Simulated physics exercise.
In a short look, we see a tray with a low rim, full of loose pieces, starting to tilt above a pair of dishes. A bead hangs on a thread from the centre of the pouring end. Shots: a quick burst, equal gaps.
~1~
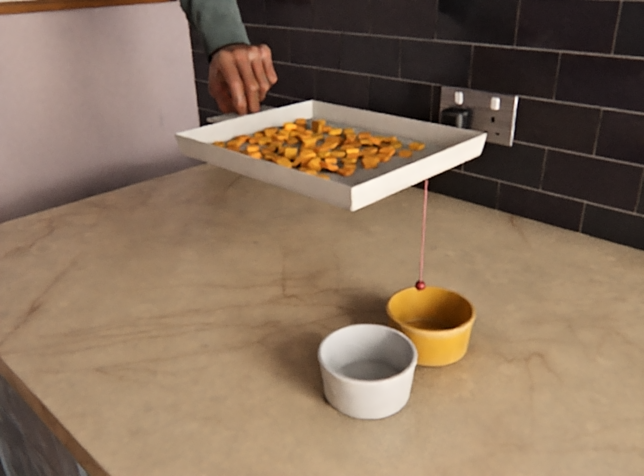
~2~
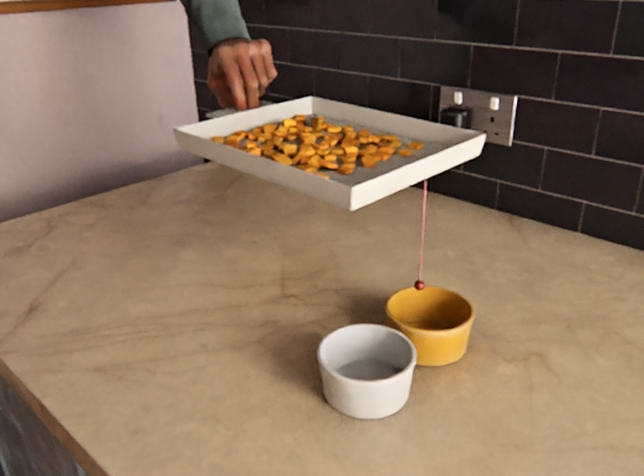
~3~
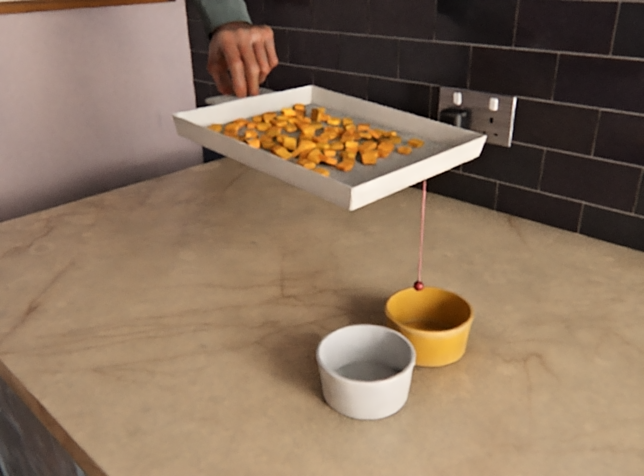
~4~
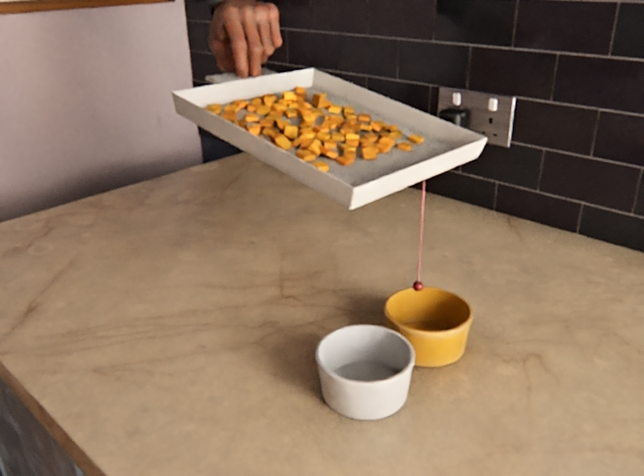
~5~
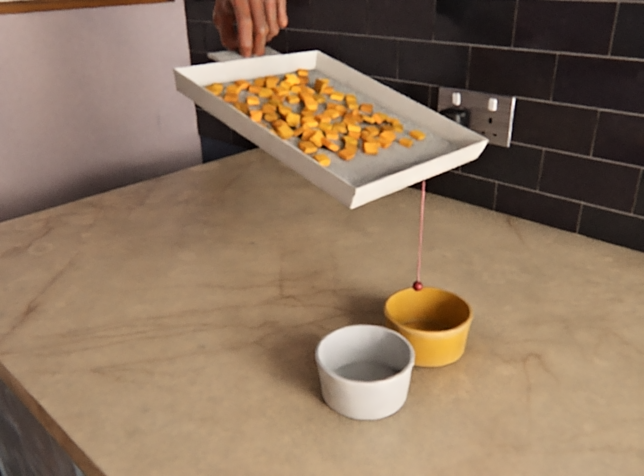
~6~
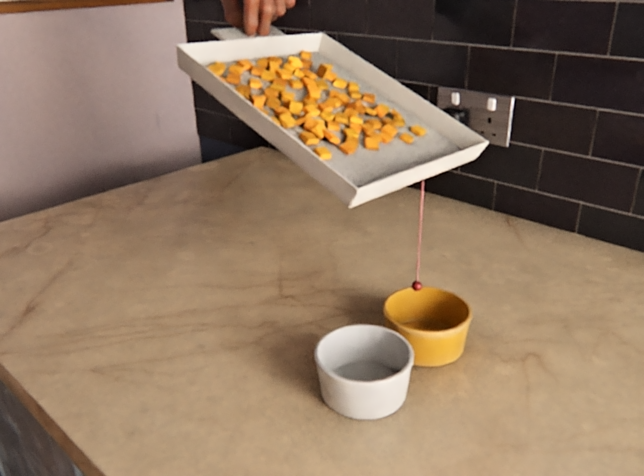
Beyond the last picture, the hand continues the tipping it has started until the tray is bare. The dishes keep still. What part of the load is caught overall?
Most likely the lost part will be the majority.
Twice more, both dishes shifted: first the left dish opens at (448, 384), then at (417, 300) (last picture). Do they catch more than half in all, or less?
Result, first setup: The minor share; second setup: The minor share.
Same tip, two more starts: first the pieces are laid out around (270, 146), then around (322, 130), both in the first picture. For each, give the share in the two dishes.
The first start gives 30 percent and the second 10 percent.
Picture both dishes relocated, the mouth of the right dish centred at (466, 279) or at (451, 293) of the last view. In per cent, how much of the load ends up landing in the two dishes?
I'd say about 40 percent, followed by about 30 percent.
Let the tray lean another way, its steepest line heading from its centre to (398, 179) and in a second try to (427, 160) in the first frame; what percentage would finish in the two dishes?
60 and 0 per cent, in that order.
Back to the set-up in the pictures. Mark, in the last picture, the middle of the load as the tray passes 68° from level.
Check around (424, 148) in the last picture.
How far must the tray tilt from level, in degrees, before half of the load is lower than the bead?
It sits at roughly 120°.
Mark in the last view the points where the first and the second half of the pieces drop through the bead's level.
At (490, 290) for the first part, then at (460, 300) for the others.
Shortly afterwards, tray tipped steeply; the whole lot on the tray.
Next, tray tipped past a quarter turn; near two thirds on the tray; only a few in the right dish; near a quarter outside both; a little in the air.
Some moments later, tray tipped past a quarter turn; only a few in the left dish; near a quarter in the right dish; the bulk outside both.
In the end, tray tipped past a quarter turn; only a few in the left dish; near a quarter in the right dish; the bulk outside both.
